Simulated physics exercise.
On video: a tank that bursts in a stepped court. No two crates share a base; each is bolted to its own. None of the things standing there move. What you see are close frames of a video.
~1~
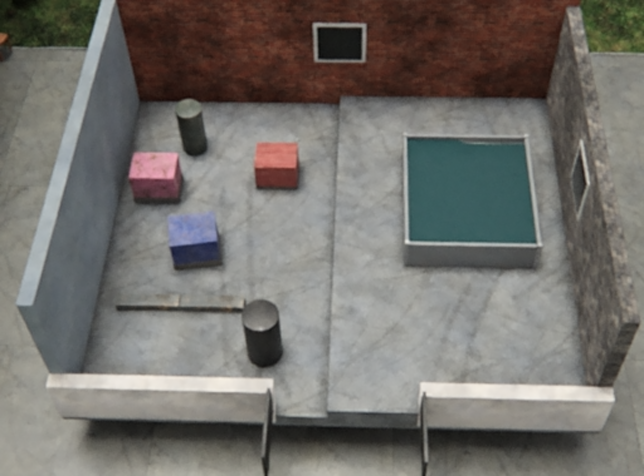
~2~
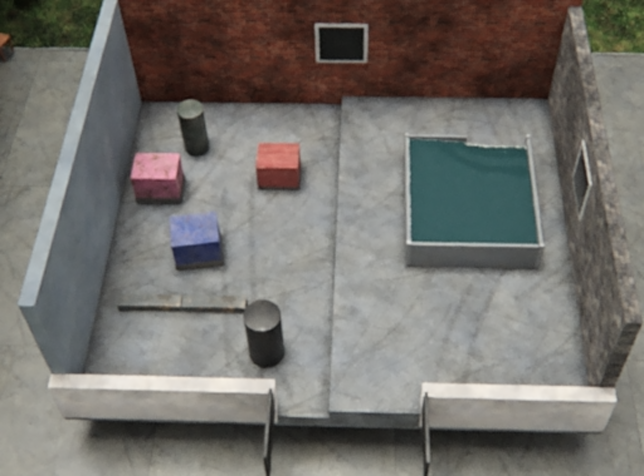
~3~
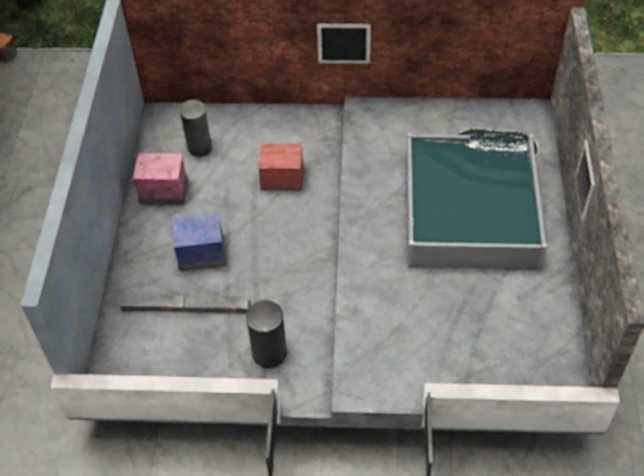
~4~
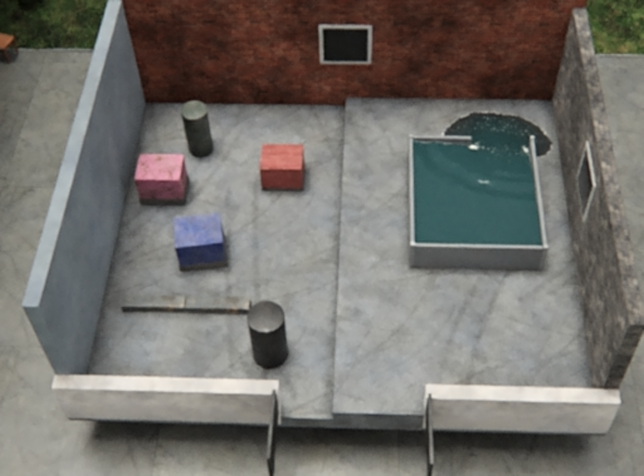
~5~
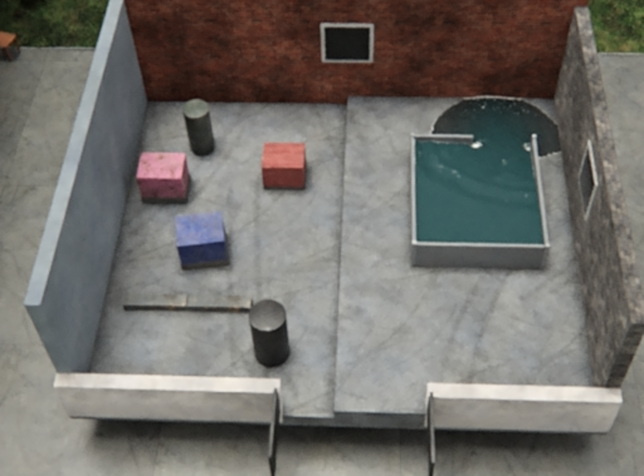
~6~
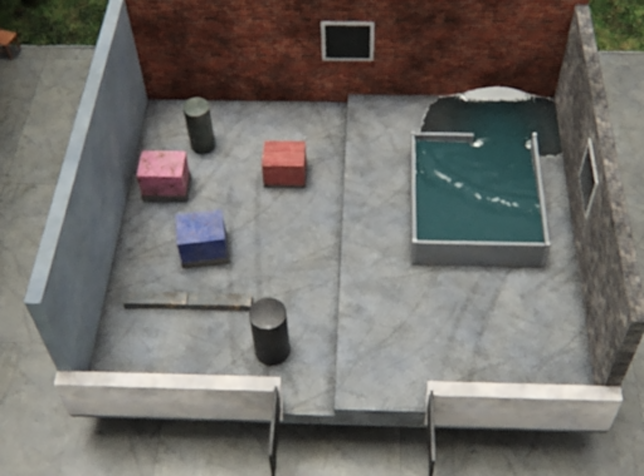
At the start, a tank of still green water stands on the right side of a walled court, with crates and dark cylinders on the left. Water then breaks through the tank's far side and fans out across the floor, reaching the brick wall while ripples cross the tank.
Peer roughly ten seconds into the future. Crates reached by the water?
Outcome: The pink crate is going to stay clear of the water. The blue crate is going to stay clear of the water. The red crate is going to be reached by the water.
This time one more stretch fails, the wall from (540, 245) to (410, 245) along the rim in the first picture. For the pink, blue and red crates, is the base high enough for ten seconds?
Note: Pink is never reached; blue is never reached; red is never reached.
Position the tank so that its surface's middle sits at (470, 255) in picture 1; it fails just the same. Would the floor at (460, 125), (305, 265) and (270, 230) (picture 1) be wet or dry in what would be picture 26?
As listed: Covered, no water, no water.
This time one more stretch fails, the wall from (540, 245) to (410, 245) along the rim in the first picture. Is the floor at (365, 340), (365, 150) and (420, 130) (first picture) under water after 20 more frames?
Point one: Reached. Point two: Not reached. Point three: Not reached.
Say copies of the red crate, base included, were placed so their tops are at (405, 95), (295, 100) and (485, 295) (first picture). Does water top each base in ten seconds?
Taking them in order, the first is flooded, the second is flooded and the third is untouched.
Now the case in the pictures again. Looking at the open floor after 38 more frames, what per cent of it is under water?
Close to 60 in a hundred, I think.
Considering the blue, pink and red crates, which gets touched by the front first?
The red-painted one it is.
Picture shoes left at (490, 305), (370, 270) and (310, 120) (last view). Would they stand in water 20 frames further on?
First spared, second spared, third inundated.
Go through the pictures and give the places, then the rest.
In the first picture, still water in the tank at (469, 190).
In the second picture, water pours out on the tank's far side and has run to a hidden place.
In the third picture, the front is at (466, 135), out from the gap on the tank's far side.
In the fourth picture, water pours out on the tank's far side and has run to (475, 116).
In the fifth picture, the front is at (470, 100), out from the gap on the tank's far side.
In the sixth picture, water pours out on the tank's far side and has run to (446, 98).
A moment on, water covers 5 % of the floor; the pink crate not reached, the blue crate not reached, the red crate not reached.
Next, water covers 15 % of the floor; the pink crate not reached, the blue crate not reached, the red crate not reached.
Then, water covers 30 % of the floor; the pink crate not reached, the blue crate not reached, the red crate water round its plinth.
Later, water covers 60 % of the floor; the pink crate water round its plinth, the blue crate water round its plinth, the red crate water round its plinth.
In the end, water covers 90 % of the floor; the pink crate stayed above the water, the blue crate stayed above the water, the red crate was topped.
